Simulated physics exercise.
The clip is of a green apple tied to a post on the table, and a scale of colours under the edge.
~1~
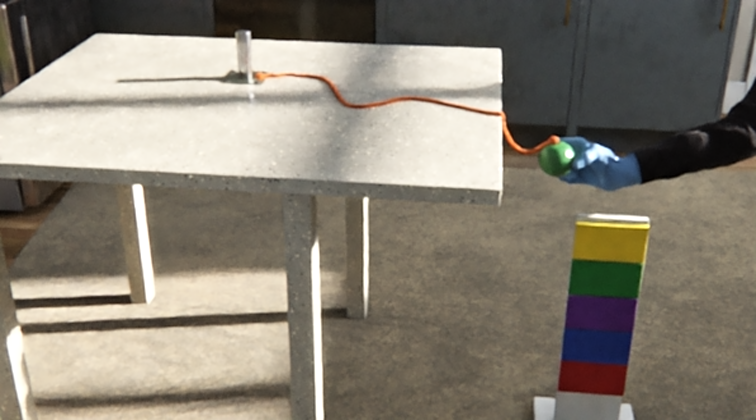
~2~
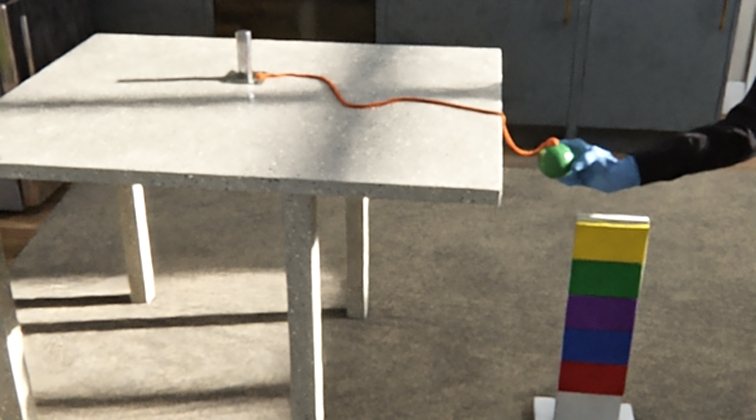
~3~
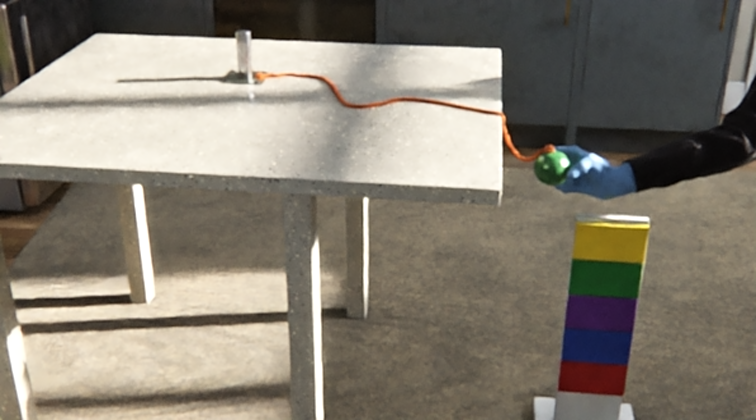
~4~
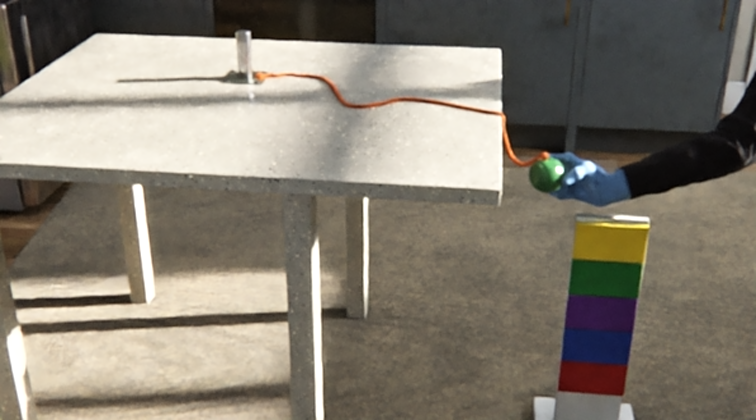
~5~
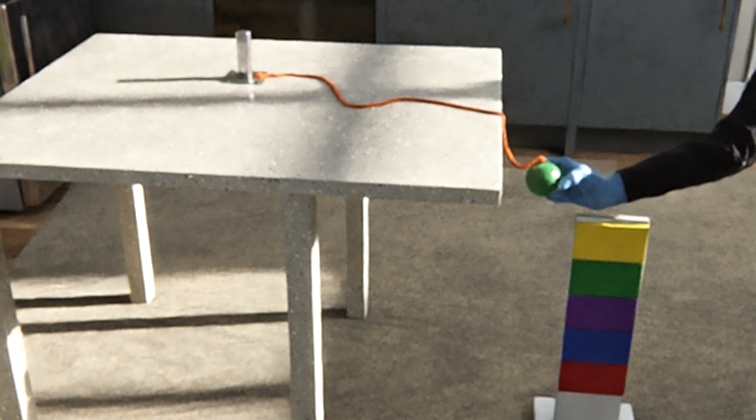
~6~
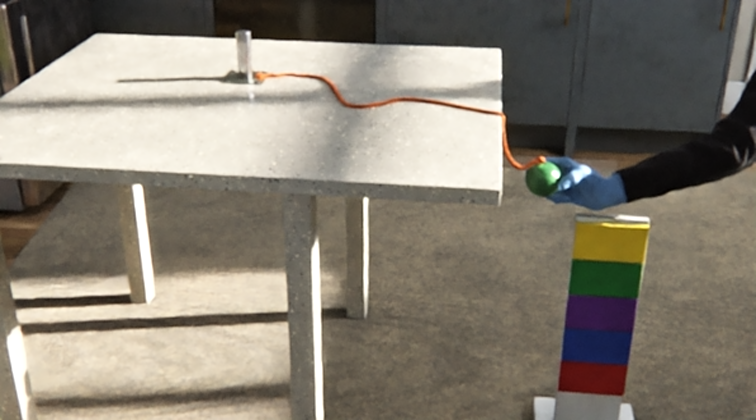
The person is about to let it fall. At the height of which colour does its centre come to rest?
At green.
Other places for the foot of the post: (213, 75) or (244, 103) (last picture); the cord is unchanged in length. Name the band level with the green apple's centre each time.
It would be yellow; purple.
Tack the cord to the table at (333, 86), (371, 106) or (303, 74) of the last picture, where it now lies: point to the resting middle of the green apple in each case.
About (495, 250), (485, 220) and (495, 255).
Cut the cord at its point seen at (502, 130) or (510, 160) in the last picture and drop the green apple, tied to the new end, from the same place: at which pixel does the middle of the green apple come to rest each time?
The places are (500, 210) and (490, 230).
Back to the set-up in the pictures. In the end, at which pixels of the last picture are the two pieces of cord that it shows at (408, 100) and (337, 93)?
The first at (466, 109), the second at (367, 94).
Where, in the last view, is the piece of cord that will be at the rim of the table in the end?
That spot is around (444, 104).
Soon after, apple near (479, 261); level with green.
Then, apple near (515, 267); level with green.
At rest, apple near (500, 267); level with green. Its centre hangs level with the green band.
